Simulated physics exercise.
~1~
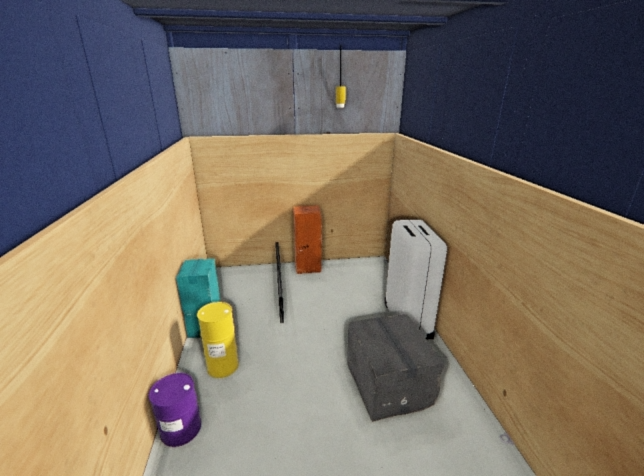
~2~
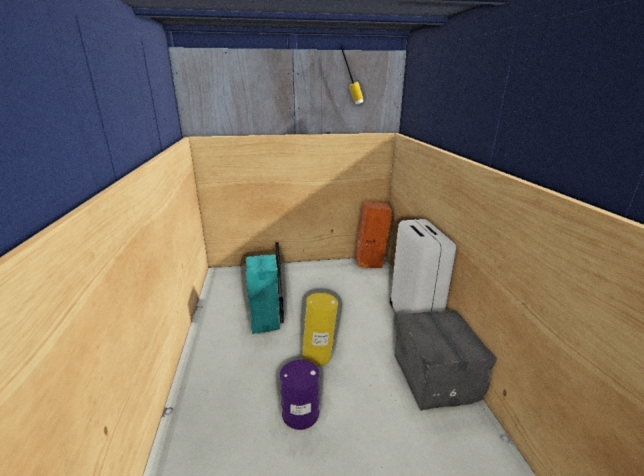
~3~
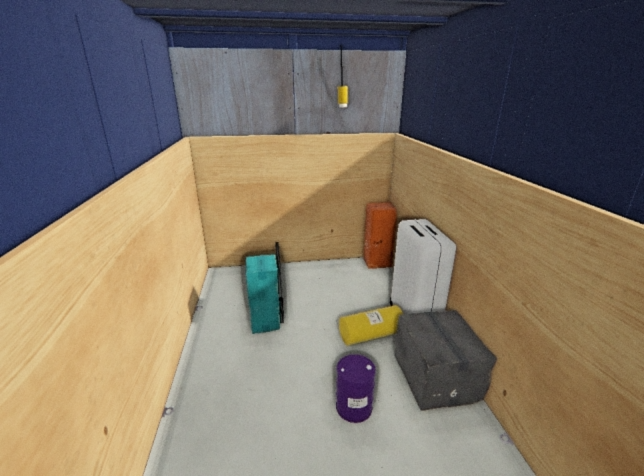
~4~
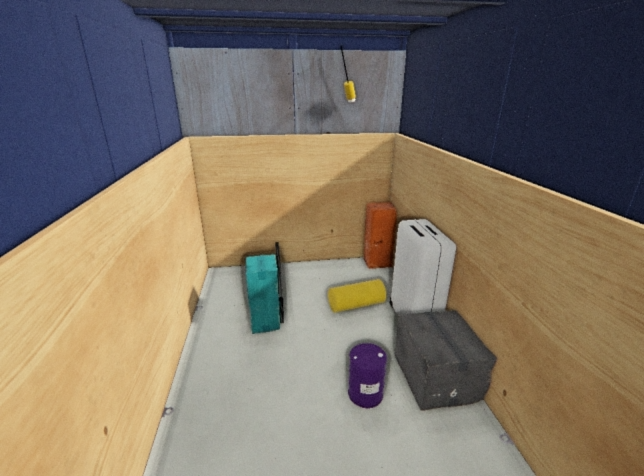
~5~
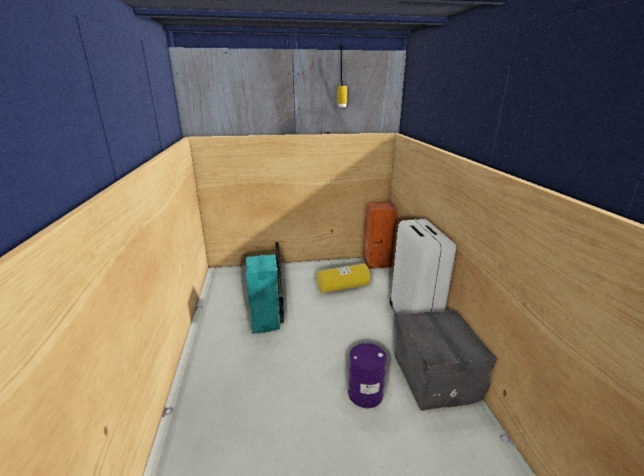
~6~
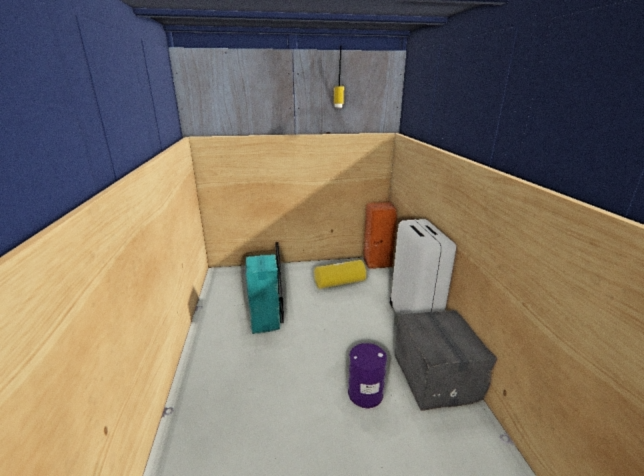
In this clip, loose boxes and canisters in a van's load bay shift right as a hanging lamp swings; the yellow canister topples and rolls towards the far wall, coming to rest on its side, while the purple canister slides farther right and stays upright.
